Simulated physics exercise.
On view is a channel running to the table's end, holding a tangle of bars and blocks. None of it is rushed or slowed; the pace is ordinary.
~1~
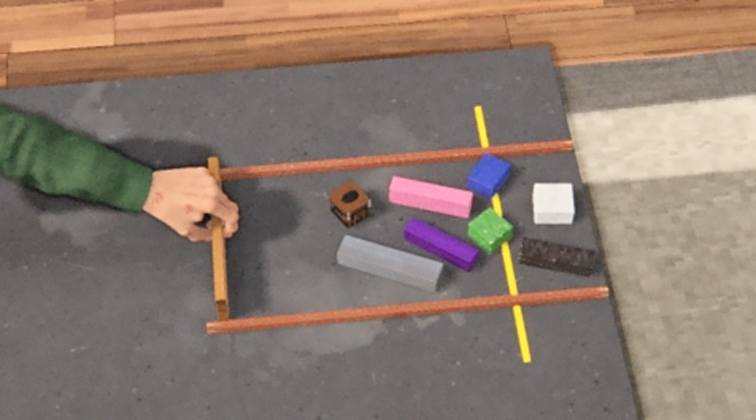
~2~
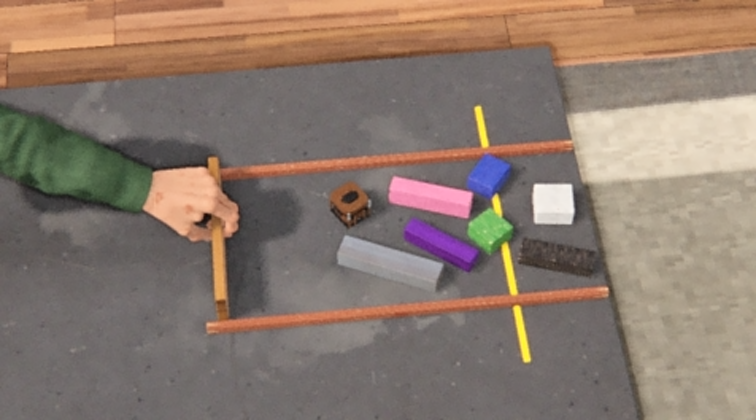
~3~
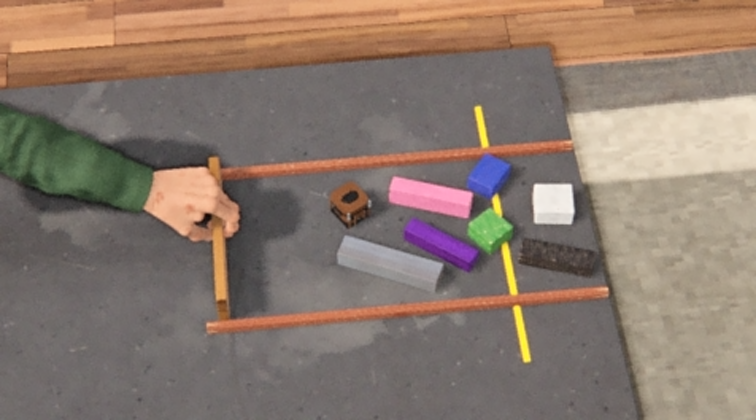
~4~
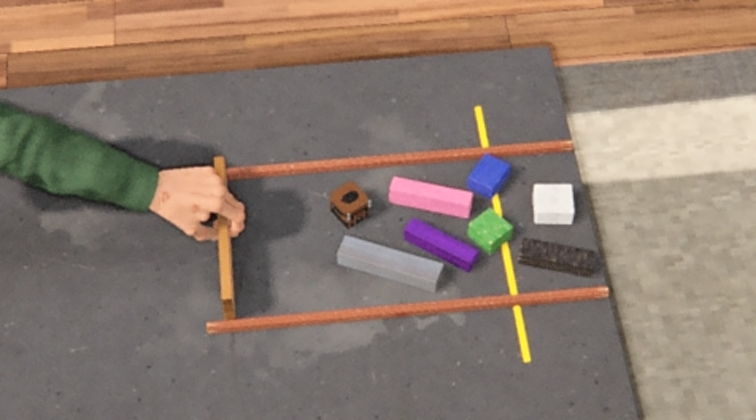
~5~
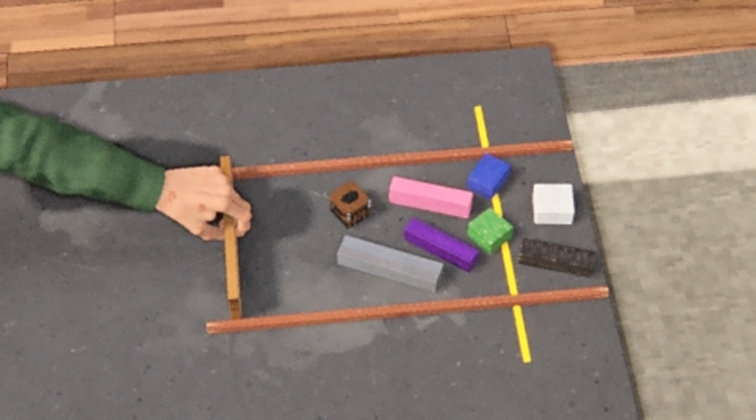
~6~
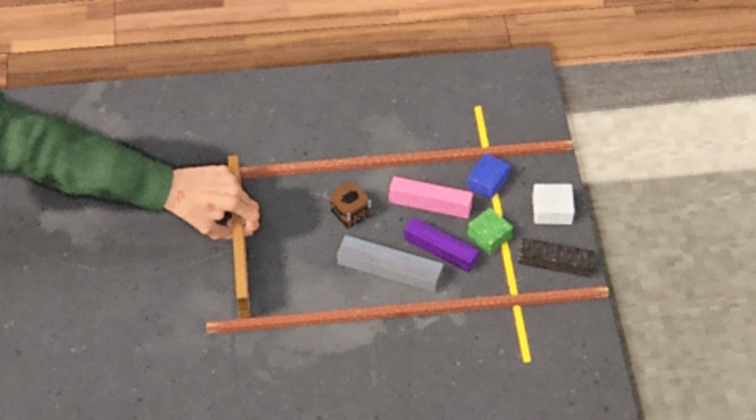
A hand slides a wooden board slightly right between two rails, toward the untouched colored blocks.
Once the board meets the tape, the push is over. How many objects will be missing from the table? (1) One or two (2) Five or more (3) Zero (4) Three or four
Option 1: One or two.
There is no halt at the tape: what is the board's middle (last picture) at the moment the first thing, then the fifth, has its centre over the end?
I'd put it close to (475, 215) and later close to (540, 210).
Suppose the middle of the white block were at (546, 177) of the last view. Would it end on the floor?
It remains in place.
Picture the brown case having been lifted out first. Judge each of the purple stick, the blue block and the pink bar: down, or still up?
Outcome for the purple stick: It stays; for the blue block: It stays; for the pink bar: It stays.
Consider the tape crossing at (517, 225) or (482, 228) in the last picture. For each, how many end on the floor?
It comes to 2, then 1.
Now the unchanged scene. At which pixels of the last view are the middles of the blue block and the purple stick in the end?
Look around (548, 166) for the first and around (542, 231) for the second.
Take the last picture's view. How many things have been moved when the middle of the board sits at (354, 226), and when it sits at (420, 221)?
By the first moment it's 2, by the second it's 5.
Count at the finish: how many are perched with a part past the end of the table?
Counting them gives 2.
A little later, none off yet; white block at rest near (553, 204); black bar at rest near (557, 258); blue block at rest near (489, 176).
When it is over, the number that fall off is one or two; down, black bar and white block.
